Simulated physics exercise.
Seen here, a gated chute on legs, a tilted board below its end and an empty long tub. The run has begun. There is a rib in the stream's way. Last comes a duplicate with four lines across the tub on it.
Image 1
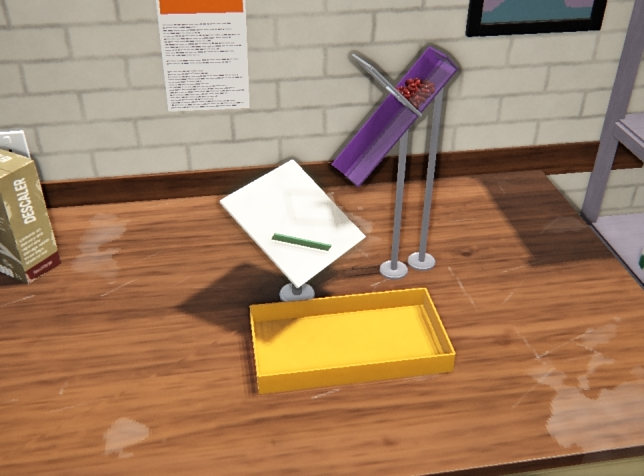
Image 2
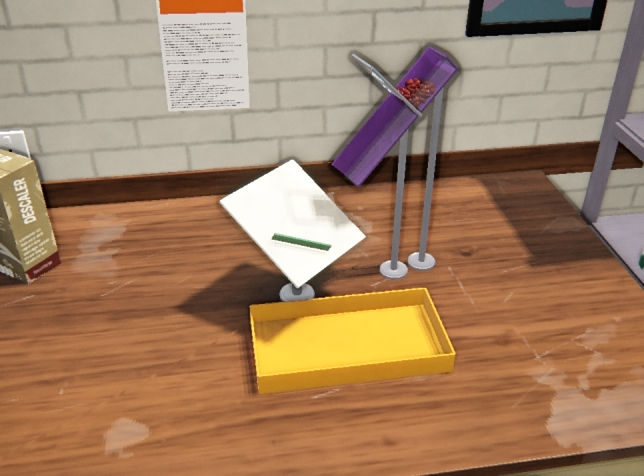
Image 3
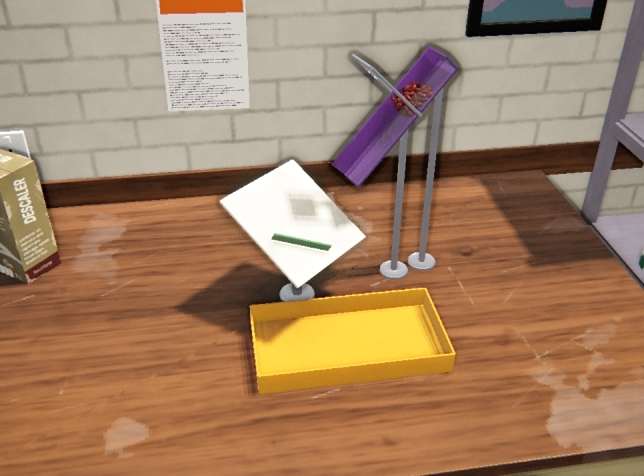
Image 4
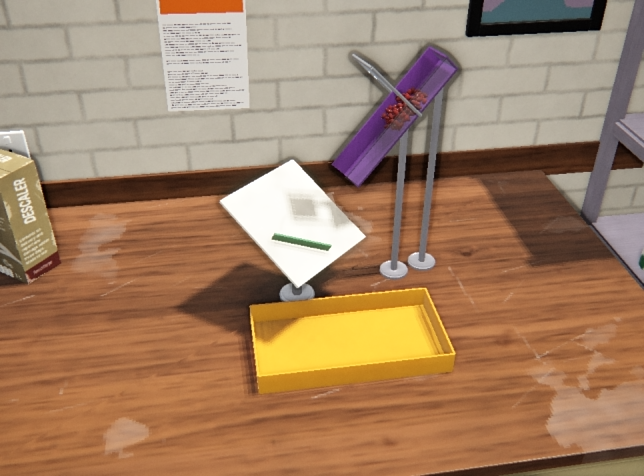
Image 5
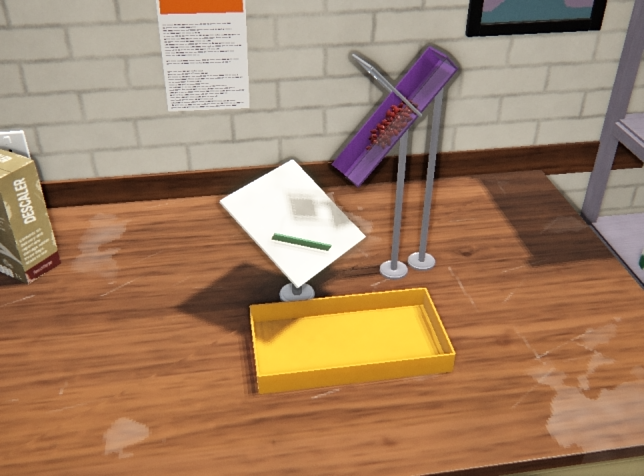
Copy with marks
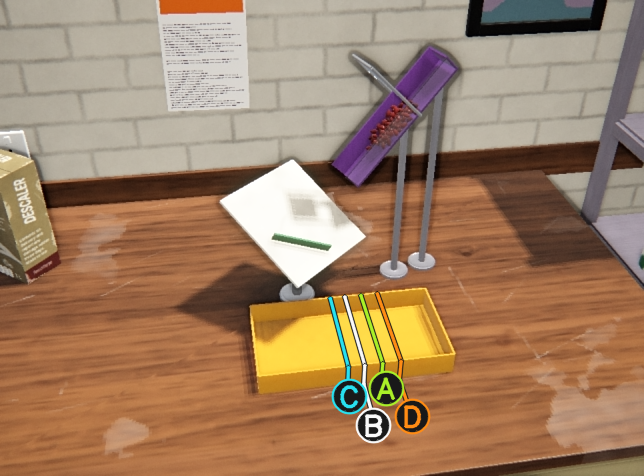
Red beans slide partway down a sloping purple chute above a tilted white board and yellow tub.
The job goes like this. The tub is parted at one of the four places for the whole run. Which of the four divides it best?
It is A.
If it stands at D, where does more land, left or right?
More lands on the left.
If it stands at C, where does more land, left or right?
The right side.
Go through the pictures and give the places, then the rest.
Load behind the gate at (411, 92), kidney beans; lip of the chute at (351, 181), sloping fairly steeply, in the first picture.
Middle of the board at (296, 219), tilted fairly steeply; middle of its low edge at (334, 260); of its high edge at (258, 179), in the second picture.
Front corners of the tub at (259, 376) and (455, 354), empty; front of the load at (402, 113), in the third picture.
Middle of the load at (401, 110); its front at (387, 127), about a third of the way to the lip; rib from (275, 233) to (332, 246), in the fourth picture.
Middle of the load at (390, 124); its front at (369, 148), about two thirds of the way to the lip, in the fifth picture.
On the marked copy, line A crosses the front rim at (382, 362); line B crosses the front rim at (364, 364); line C crosses the front rim at (348, 366); line D crosses the front rim at (400, 360).
If A is chosen, of what is caught, about a third on the left of the divider, about two thirds on the right.
If B is chosen, of what is caught, a small part on the left of the divider, nearly all on the right.
If C is chosen, of what is caught, a stray few on the left of the divider, nearly all on the right.
If D is chosen, of what is caught, most on the left of the divider, a small part on the right.
